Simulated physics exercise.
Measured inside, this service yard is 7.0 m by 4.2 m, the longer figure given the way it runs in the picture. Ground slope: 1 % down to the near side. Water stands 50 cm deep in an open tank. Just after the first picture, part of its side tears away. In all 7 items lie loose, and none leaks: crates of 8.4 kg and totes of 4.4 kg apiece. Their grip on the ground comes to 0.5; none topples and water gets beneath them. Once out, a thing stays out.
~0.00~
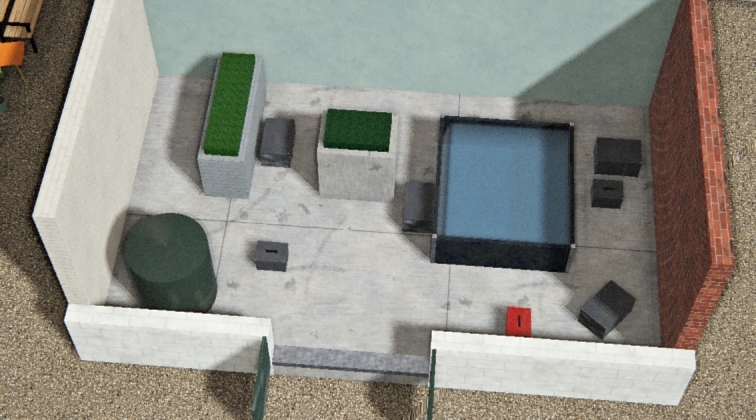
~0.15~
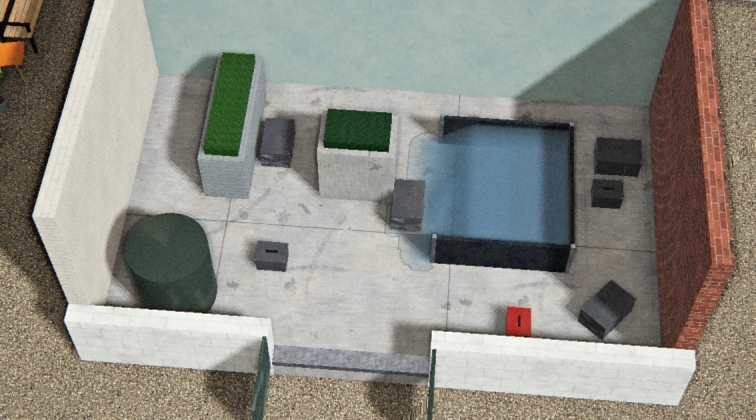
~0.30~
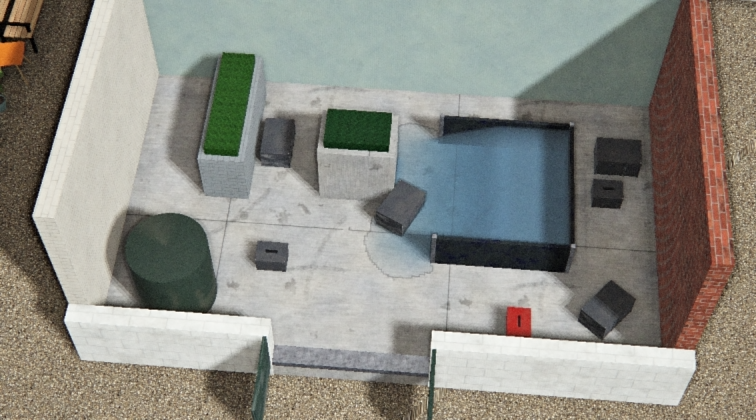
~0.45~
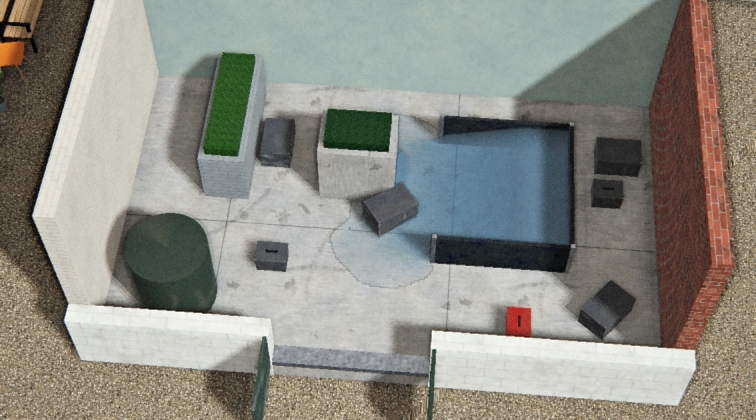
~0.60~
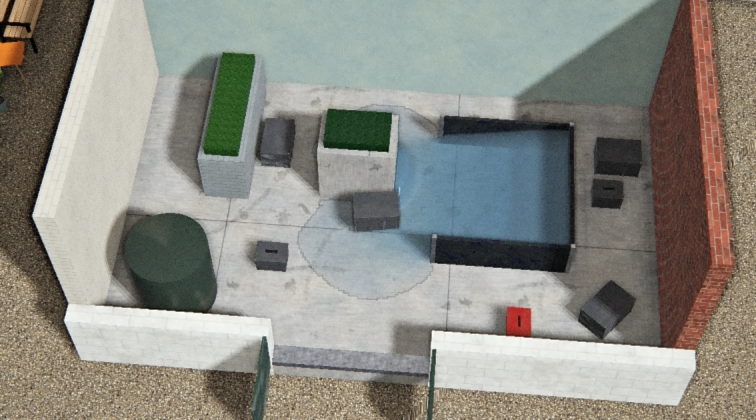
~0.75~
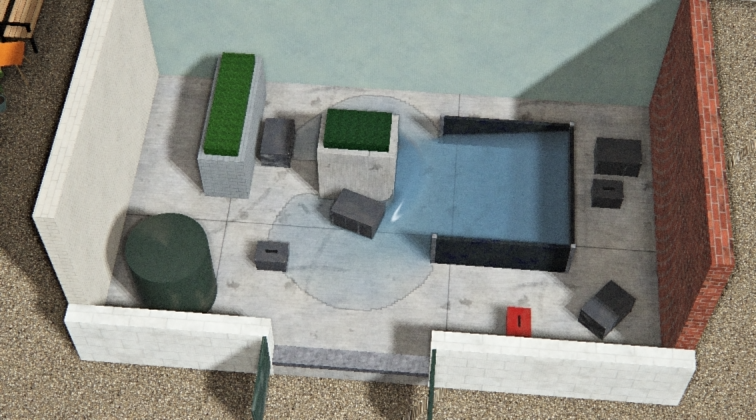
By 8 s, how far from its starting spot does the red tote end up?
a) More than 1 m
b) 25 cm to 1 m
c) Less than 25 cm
c, less than 25 cm.
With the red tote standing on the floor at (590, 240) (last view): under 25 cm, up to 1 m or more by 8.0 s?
Well, it rests almost unmoved.
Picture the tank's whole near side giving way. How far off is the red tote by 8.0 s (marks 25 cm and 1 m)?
In that case the red tote travels far.
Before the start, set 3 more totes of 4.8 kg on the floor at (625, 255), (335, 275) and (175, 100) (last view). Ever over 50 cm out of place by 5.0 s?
First inside the limit, then outside the limit, then outside the limit.
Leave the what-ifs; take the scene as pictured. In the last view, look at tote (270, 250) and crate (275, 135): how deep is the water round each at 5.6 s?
Depths: Near 9 cm, then near 10 cm.
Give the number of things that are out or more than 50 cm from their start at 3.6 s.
3 of them.
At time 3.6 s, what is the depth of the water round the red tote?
The depth there is around 0 cm.
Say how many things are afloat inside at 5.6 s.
The number is 3.
After 1.6 s the red tote is near (519, 321), 0.0 m from its start, aground; 0 of 7 are out; 1 afloat.
After 3.6 s the red tote is near (519, 321), 0.0 m from its start, aground; 0 of 7 are out; 2 afloat.
After 5.6 s the red tote is near (519, 321), 0.0 m from its start, aground; 0 of 7 are out; 3 afloat.
After 8.0 s the red tote is near (519, 321), 0.0 m from its start, aground; 0 of 7 are out; 3 afloat.
